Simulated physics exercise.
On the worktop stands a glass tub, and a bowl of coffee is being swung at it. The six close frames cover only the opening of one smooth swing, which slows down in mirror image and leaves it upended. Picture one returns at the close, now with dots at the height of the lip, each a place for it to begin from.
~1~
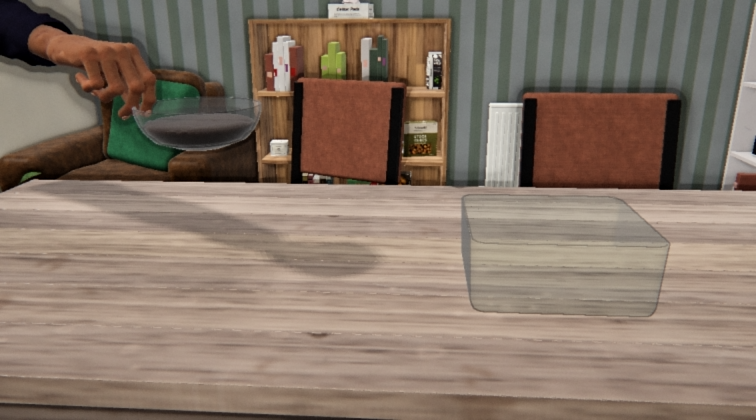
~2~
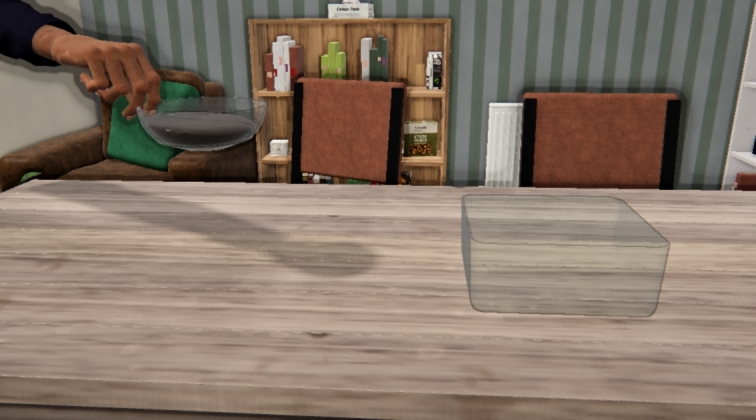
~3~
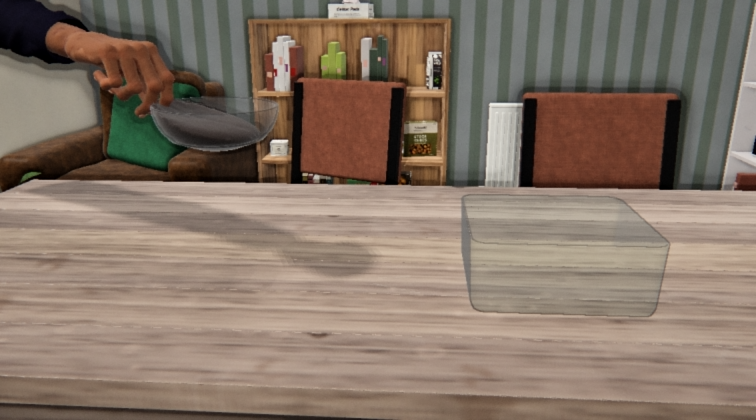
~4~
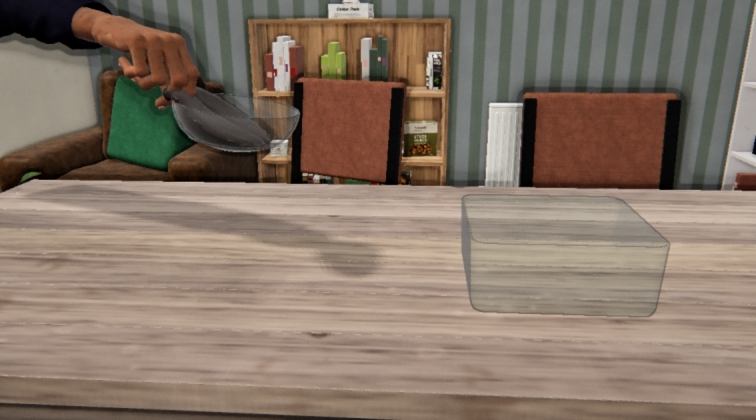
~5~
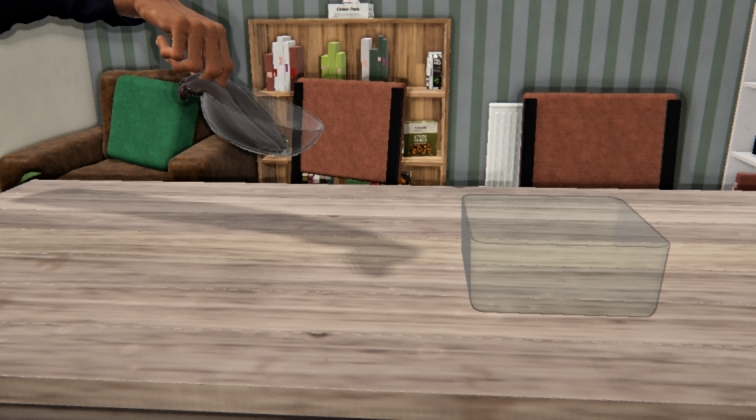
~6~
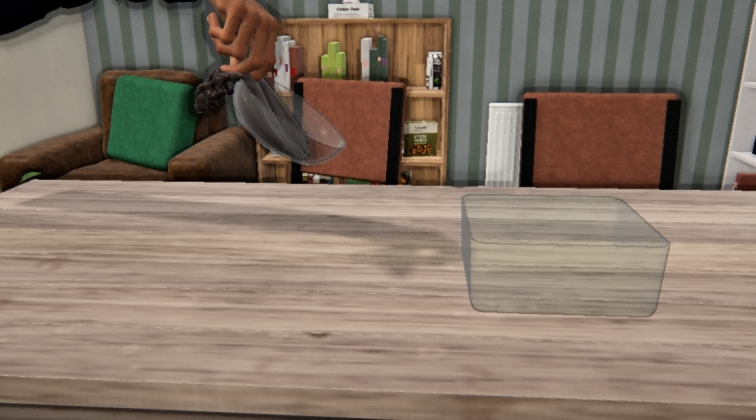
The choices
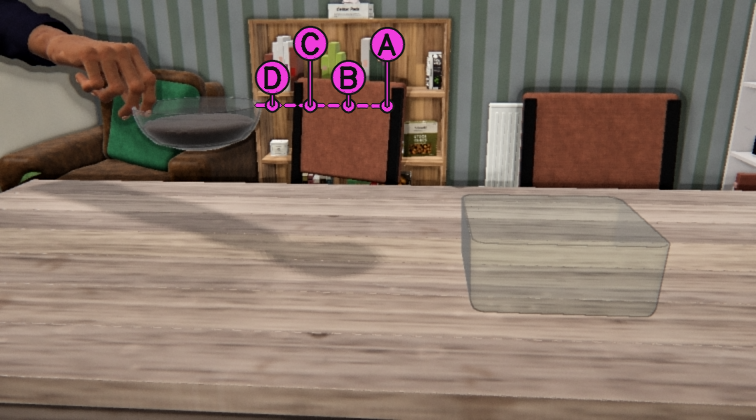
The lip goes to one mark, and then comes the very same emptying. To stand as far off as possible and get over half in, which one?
Take B.
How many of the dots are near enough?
Two of the four.
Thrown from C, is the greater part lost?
Yes, that goes wrong.
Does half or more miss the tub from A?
No.
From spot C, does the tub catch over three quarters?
No.
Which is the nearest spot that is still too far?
C.
On the marked copy, A at (387, 106); B at (348, 105); C at (310, 105); D at (272, 105).
Choosing A, about 80 % lands in the tub, 15 % falls short and 5 % goes beside or beyond.
Choosing B, about 65 % lands in the tub, 25 % falls short and 10 % goes beside or beyond.
Choosing C, about 30 % lands in the tub, 63 % falls short and 7 % goes beside or beyond.
Choosing D, about 9 % lands in the tub, 88 % falls short and 3 % goes beside or beyond.
